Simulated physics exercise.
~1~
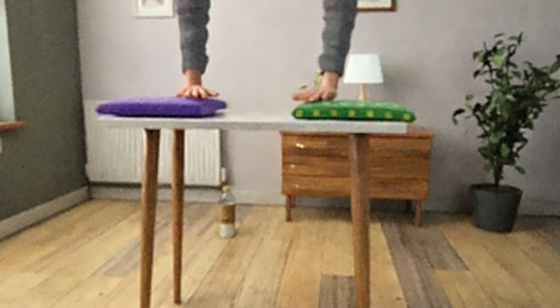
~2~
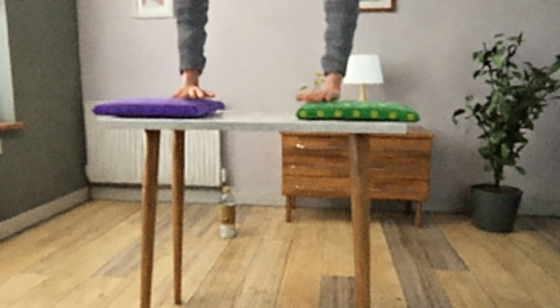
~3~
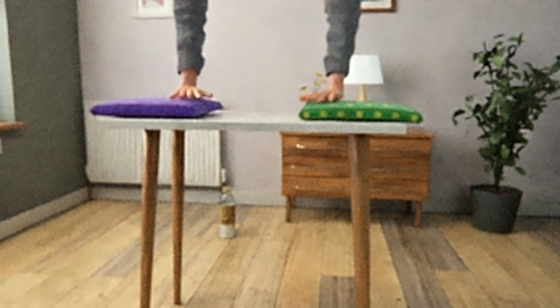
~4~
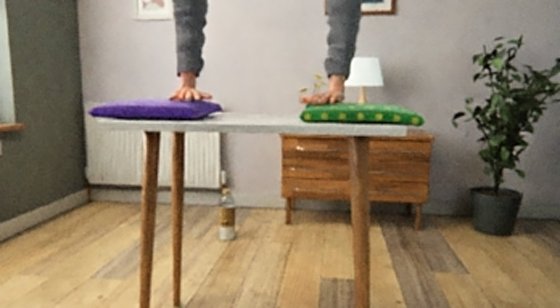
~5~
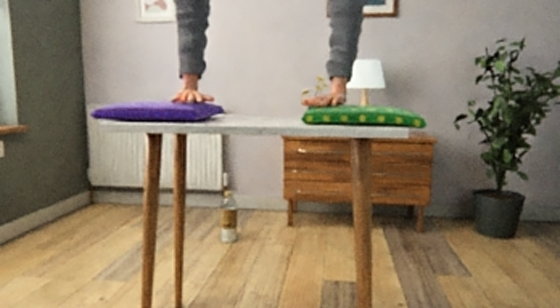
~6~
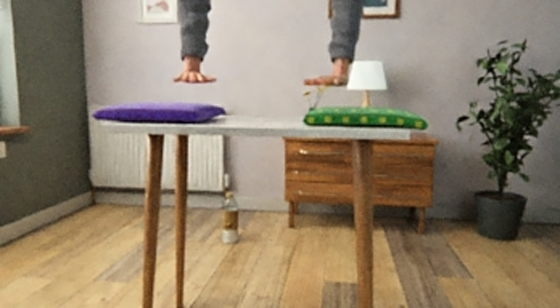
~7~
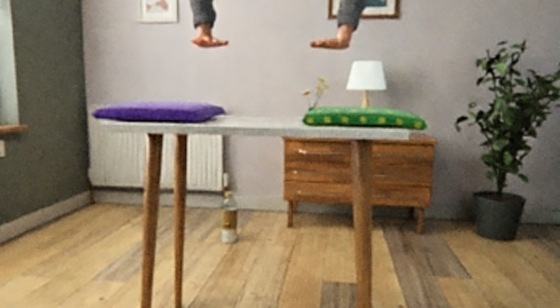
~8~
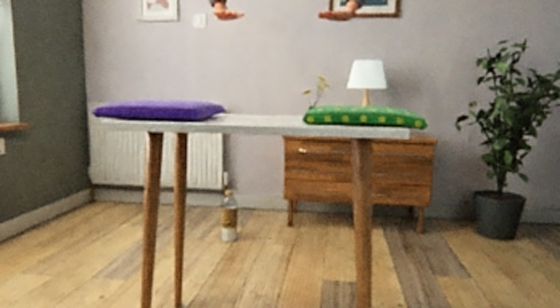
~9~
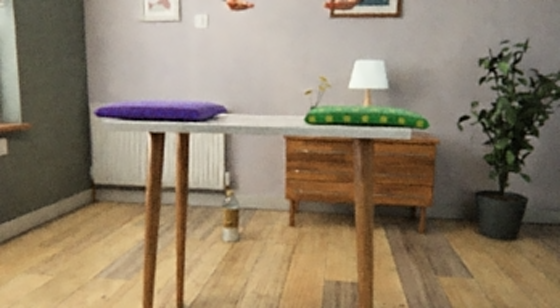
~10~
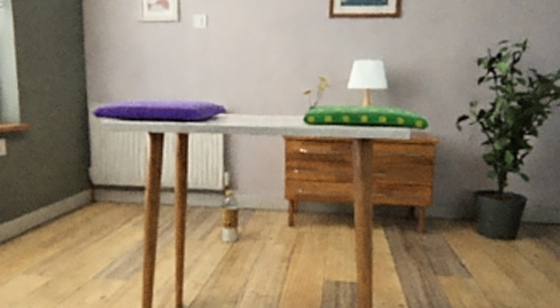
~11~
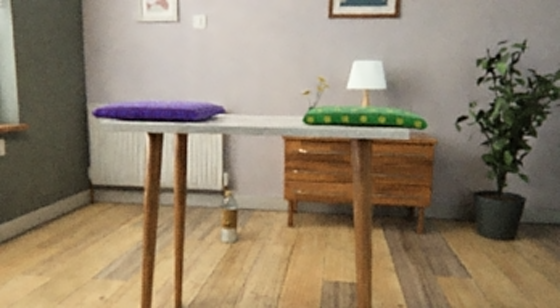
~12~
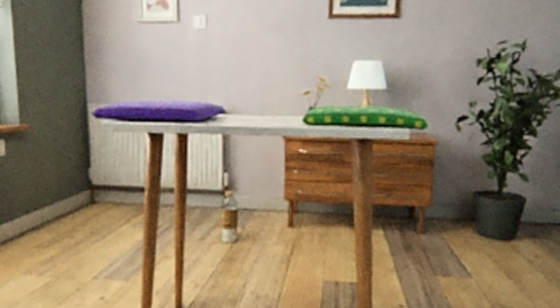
The clip shows a person's hands resting on a purple seat pad at the left end and a green seat pad at the right end of a small table. The hands lift up and out of view, and both pads stay in place on the table.
